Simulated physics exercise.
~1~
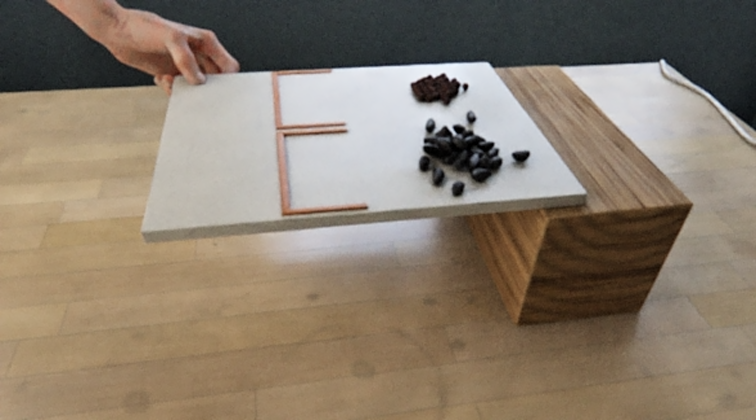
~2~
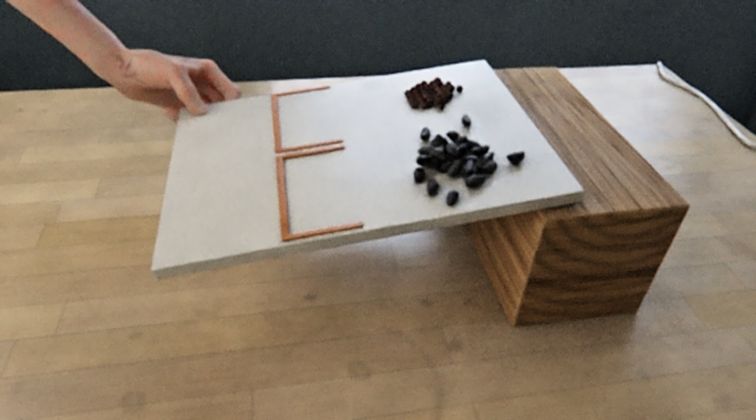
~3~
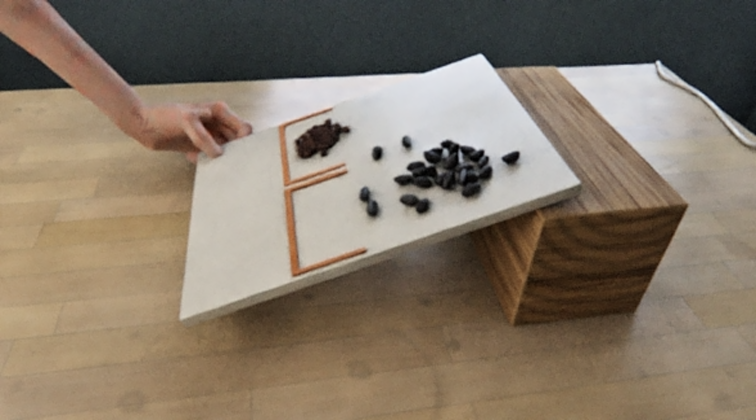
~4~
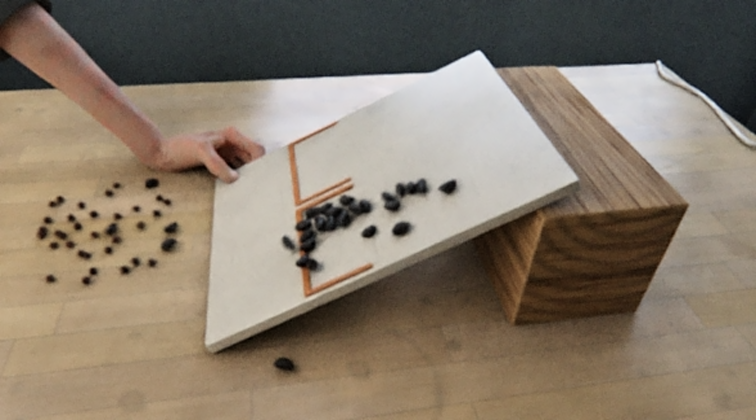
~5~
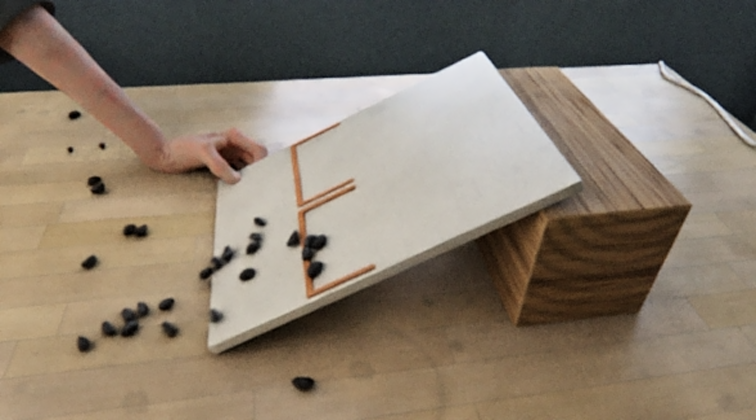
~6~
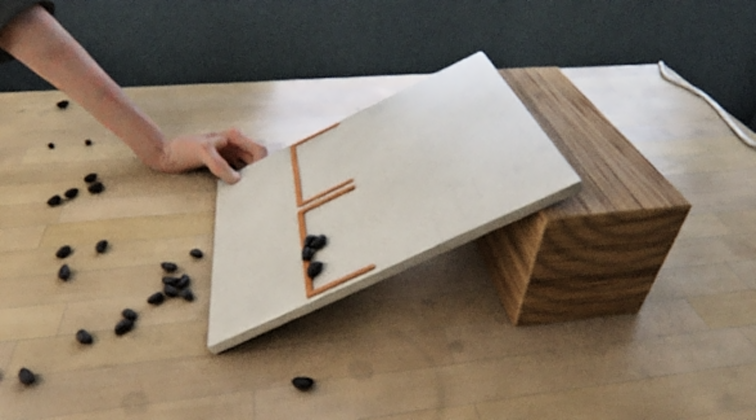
A hand lowered the left end of a pale board propped on a wooden block, and the small reddish-brown bits slid over their orange strip onto the table, followed by most of the larger black pieces, leaving a few caught at theirs.
